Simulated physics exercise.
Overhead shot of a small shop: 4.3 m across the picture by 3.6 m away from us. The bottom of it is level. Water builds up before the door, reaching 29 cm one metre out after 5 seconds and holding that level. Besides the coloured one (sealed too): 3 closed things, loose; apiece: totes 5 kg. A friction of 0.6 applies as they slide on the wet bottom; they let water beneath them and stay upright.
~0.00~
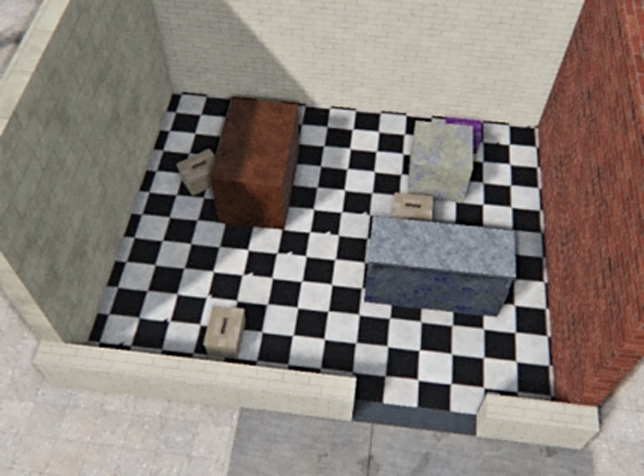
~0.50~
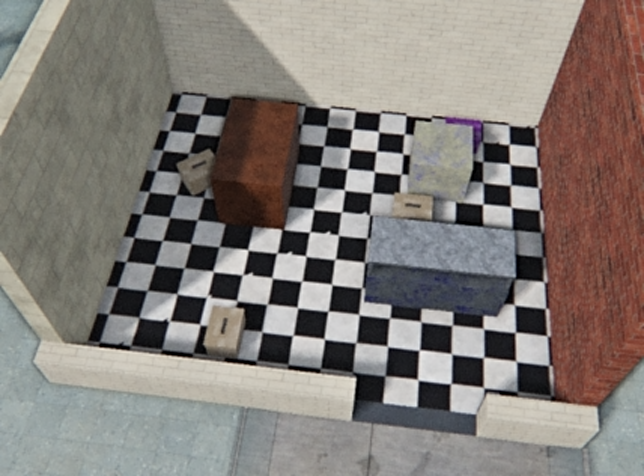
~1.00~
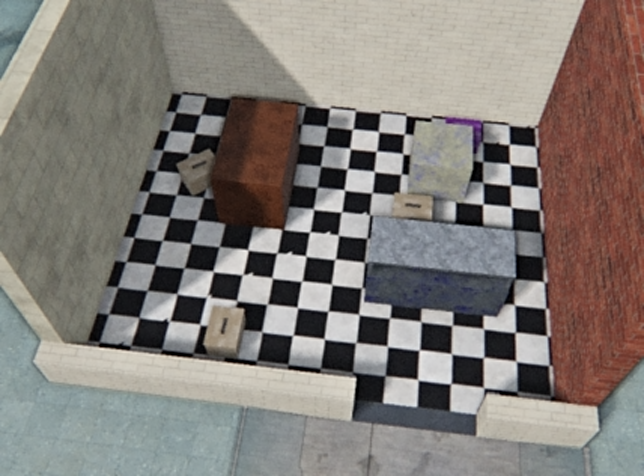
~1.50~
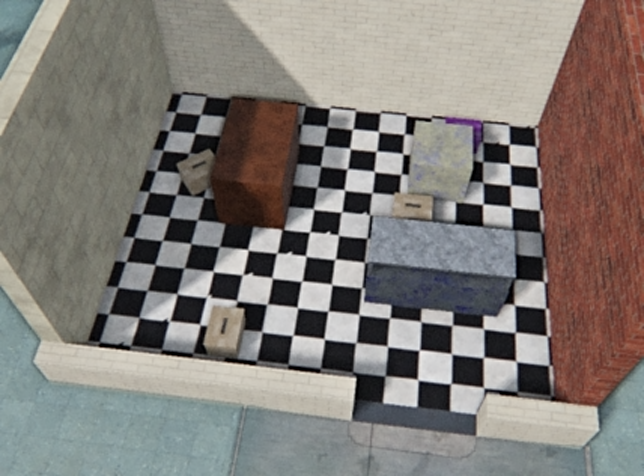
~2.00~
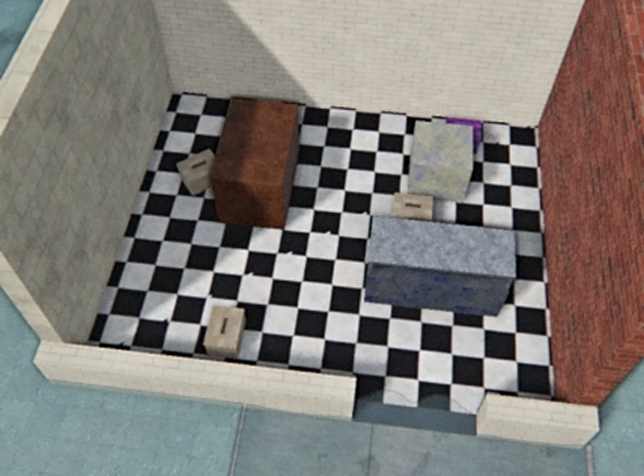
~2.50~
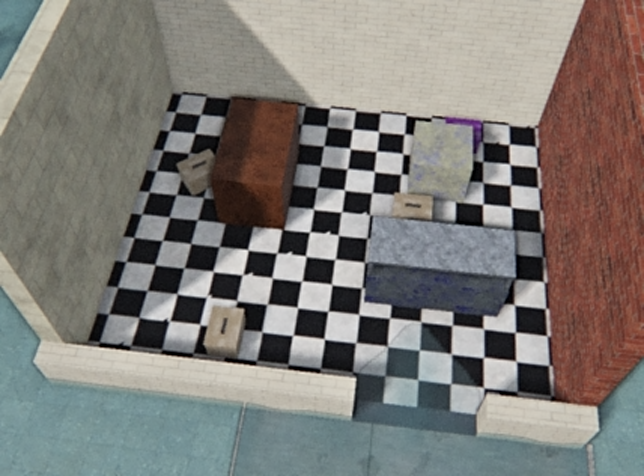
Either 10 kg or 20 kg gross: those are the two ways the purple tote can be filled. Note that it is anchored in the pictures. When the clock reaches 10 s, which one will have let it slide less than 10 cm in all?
Answer: 20 kg, not 10 kg.
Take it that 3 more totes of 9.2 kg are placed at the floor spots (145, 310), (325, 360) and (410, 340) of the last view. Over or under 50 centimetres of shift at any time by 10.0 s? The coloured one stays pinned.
Note, in sequence: Not exceeded, exceeded, exceeded.
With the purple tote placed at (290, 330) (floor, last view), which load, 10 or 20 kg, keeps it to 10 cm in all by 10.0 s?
Short answer: No load.
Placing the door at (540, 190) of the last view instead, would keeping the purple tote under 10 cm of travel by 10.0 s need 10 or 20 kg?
Result: Neither option suffices.
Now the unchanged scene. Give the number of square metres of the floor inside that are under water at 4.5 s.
Somewhere around 4.5 m2, roughly.
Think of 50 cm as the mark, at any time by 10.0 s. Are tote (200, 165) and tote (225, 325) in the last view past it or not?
Falls short; exceeds it.
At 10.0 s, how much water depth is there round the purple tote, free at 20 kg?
Roughly 8 cm.
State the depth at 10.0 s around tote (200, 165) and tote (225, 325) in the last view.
Depth approx. 7 cm / 12 cm.
After 3.5 s the purple tote would be 0 cm from its start with 10 kg and 0 cm from its start with 20 kg; 0 cm of water round it then.
After 4.5 s the purple tote would be 0 cm from its start with 10 kg and 0 cm from its start with 20 kg; 0 cm of water round it then.
After 7.0 s the purple tote would be 0 cm from its start with 10 kg and 0 cm from its start with 20 kg; 4 cm of water round it then.
After 10.0 s the purple tote would be 81 cm from its start with 10 kg and 0 cm from its start with 20 kg; 8 cm of water round it then.
